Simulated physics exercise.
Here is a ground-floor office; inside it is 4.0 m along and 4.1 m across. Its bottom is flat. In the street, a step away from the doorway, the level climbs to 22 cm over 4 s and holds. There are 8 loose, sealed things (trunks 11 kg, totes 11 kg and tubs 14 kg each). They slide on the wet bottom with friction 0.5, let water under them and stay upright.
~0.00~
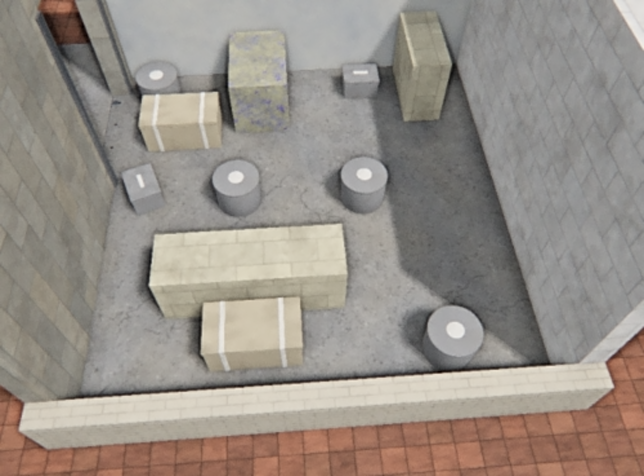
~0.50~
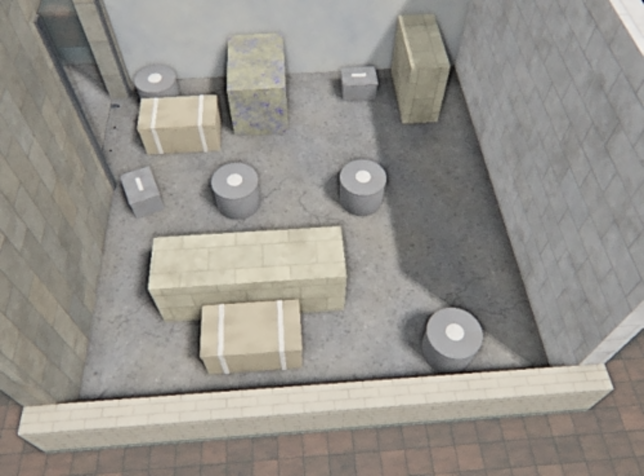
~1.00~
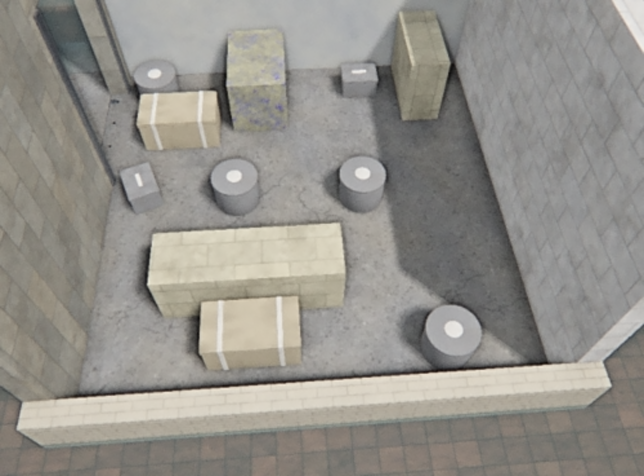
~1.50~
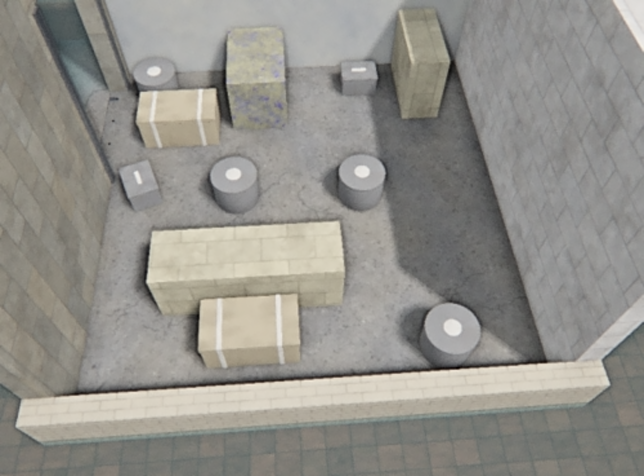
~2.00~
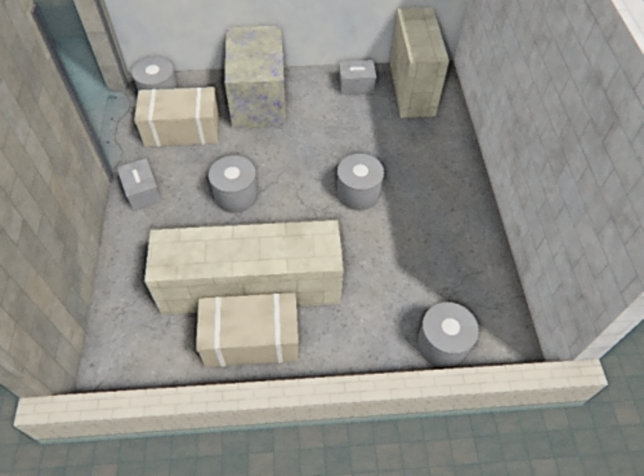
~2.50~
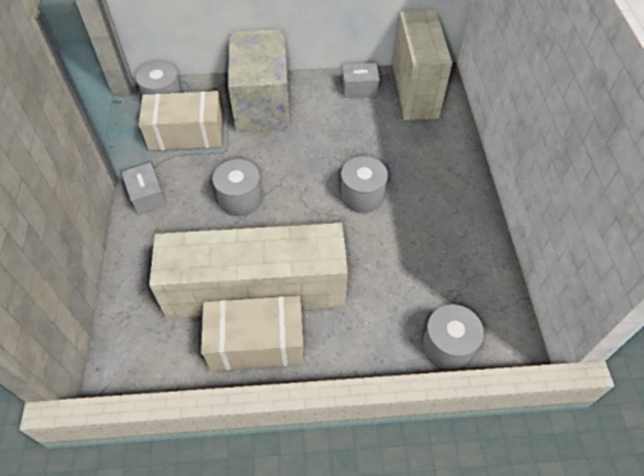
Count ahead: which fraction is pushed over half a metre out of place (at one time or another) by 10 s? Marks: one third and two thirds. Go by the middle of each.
It is one to two thirds.
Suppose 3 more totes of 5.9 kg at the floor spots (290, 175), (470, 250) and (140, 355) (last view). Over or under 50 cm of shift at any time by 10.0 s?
In turn: More, over, short of it.
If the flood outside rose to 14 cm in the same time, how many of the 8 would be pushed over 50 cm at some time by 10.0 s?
Then 2.
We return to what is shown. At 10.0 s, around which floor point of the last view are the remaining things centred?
Near (375, 229).
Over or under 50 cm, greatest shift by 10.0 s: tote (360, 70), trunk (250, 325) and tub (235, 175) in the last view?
In turn: Under, less, past it.
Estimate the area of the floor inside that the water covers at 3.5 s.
Roughly 2.0 m2.
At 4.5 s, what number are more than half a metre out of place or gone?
By then 0.
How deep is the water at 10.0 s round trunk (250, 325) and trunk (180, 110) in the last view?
Roughly 4 and 12 cm.
After 3.5 s 0 of 8 are over 50 cm from their spots; 0 afloat.
After 4.5 s 0 of 8 are over 50 cm from their spots; 2 afloat.
After 7.0 s 2 of 8 are over 50 cm from their spots; 3 afloat.
After 10.0 s 5 of 8 are over 50 cm from their spots, and 5 have been at some point; 4 afloat.
